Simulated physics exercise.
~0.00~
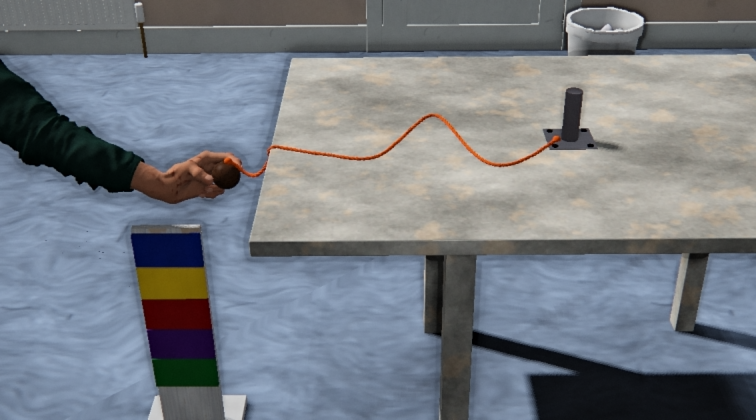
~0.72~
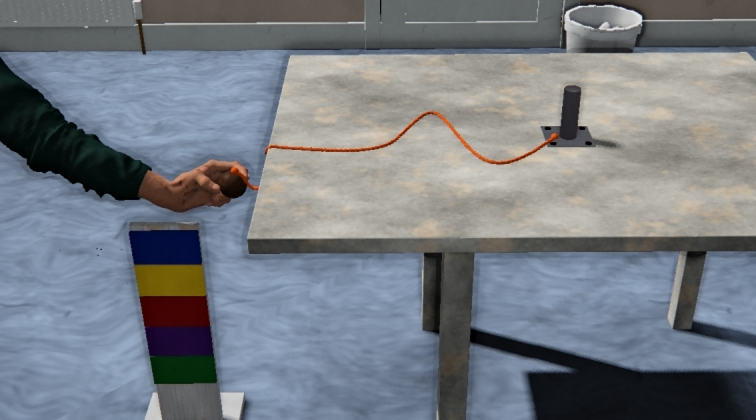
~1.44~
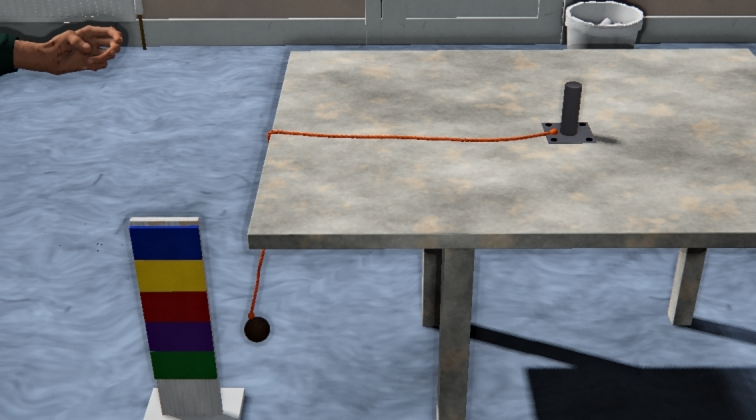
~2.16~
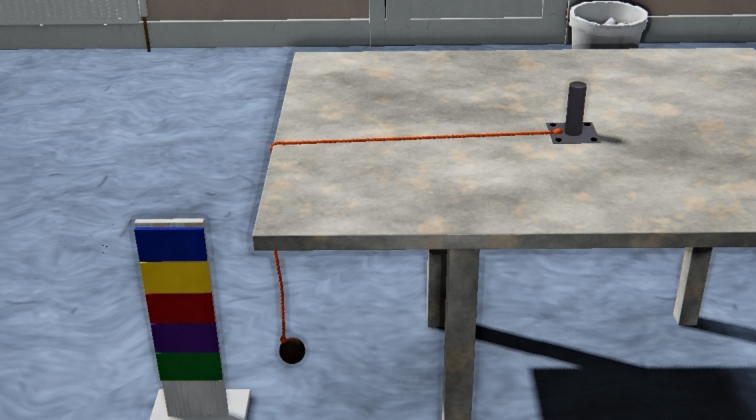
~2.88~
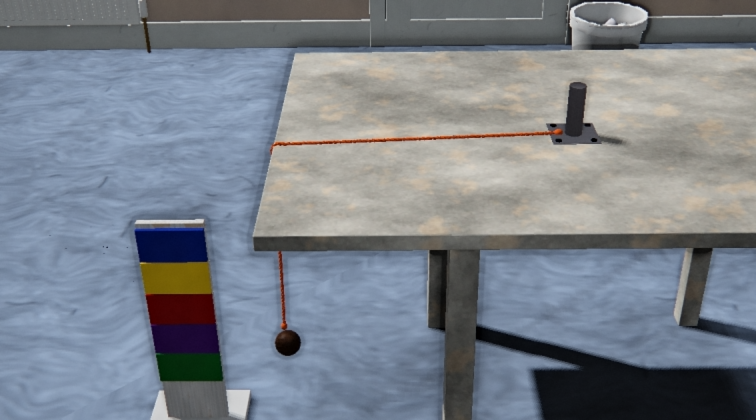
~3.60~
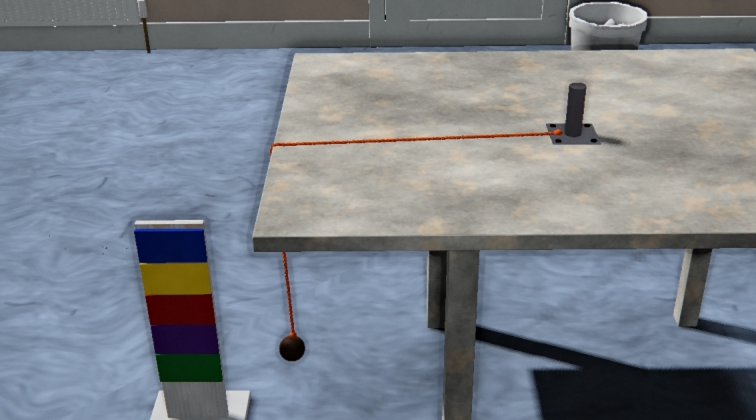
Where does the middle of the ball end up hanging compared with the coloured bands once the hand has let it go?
The cord holds the middle of the ball level with the purple band.
